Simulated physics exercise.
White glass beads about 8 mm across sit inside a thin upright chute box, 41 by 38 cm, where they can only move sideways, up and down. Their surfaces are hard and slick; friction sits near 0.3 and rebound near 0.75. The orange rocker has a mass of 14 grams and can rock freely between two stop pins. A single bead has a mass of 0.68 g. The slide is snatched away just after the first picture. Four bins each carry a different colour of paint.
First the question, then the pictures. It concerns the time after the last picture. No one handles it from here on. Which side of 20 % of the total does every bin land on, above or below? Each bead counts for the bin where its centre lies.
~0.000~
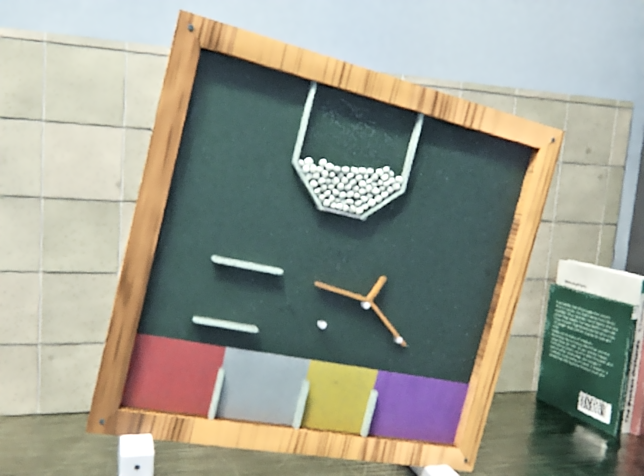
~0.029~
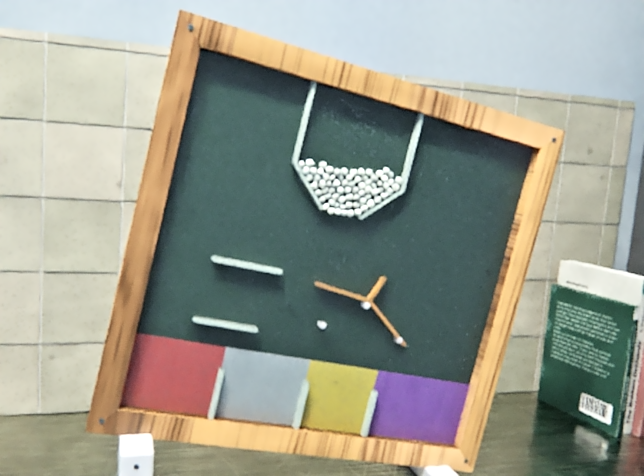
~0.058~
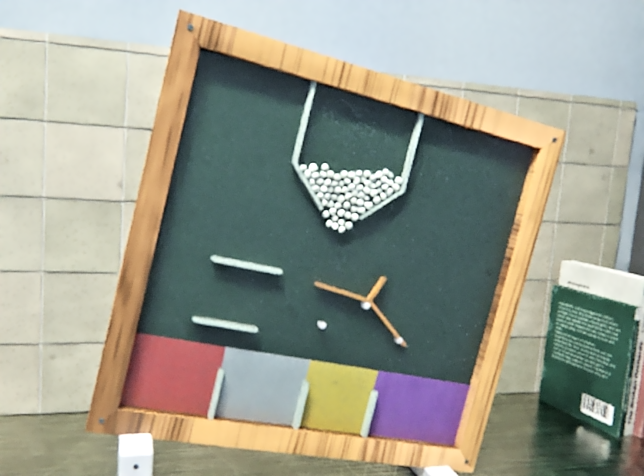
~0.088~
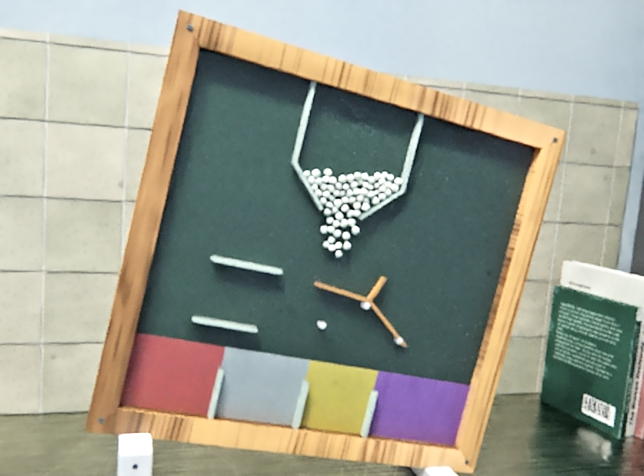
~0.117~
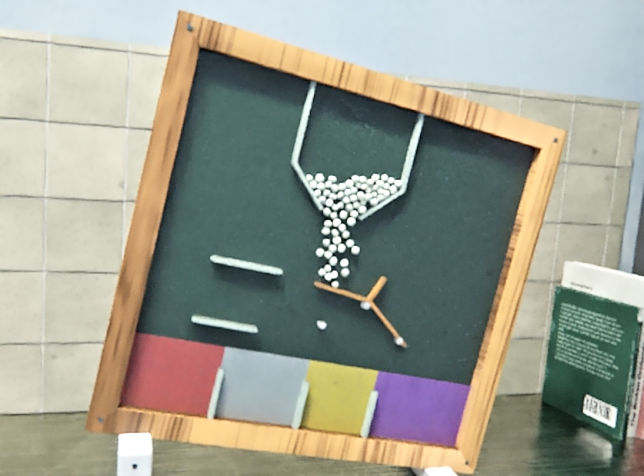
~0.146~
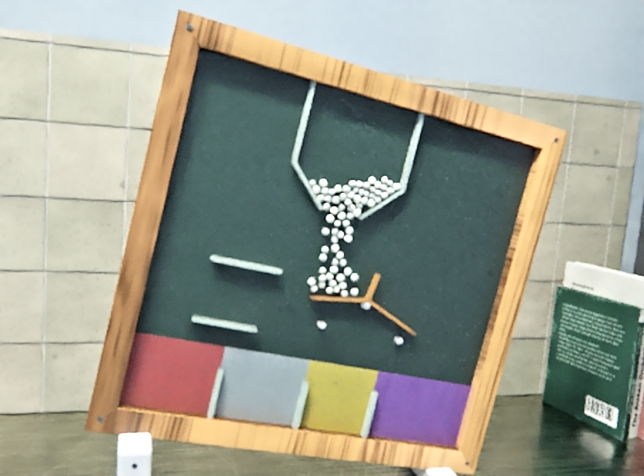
Red: Below, purple: Below, yellow: Below, grey: Above.
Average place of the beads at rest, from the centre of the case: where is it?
The middle sits around 8 cm left of it and 15 cm below it.
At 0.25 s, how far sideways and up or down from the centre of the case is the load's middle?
Position estimate: Left 2 cm, below 1 cm.
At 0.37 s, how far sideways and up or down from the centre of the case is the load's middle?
Offset approx. 6 cm left, 8 cm below.
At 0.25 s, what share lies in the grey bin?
About 5 percent.
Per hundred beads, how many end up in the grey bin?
Close to 95 per cent of the load rests there.
After 0.25 s, the beads' middle is 2 cm left of and 1 cm below the centre; grey 5 %; orange rocker left end down 13°.
After 0.37 s, the beads' middle is 6 cm left of and 8 cm below the centre; grey 40 %; orange rocker left end down 13°.
After 0.60 s, the beads' middle is 8 cm left of and 14 cm below the centre; red 5 %, grey 90 %; orange rocker left end down 13°.
Settled by 2.9 s, red 0 %, purple 0 %, yellow 0 %, grey 95 %; orange rocker right end down 33°.
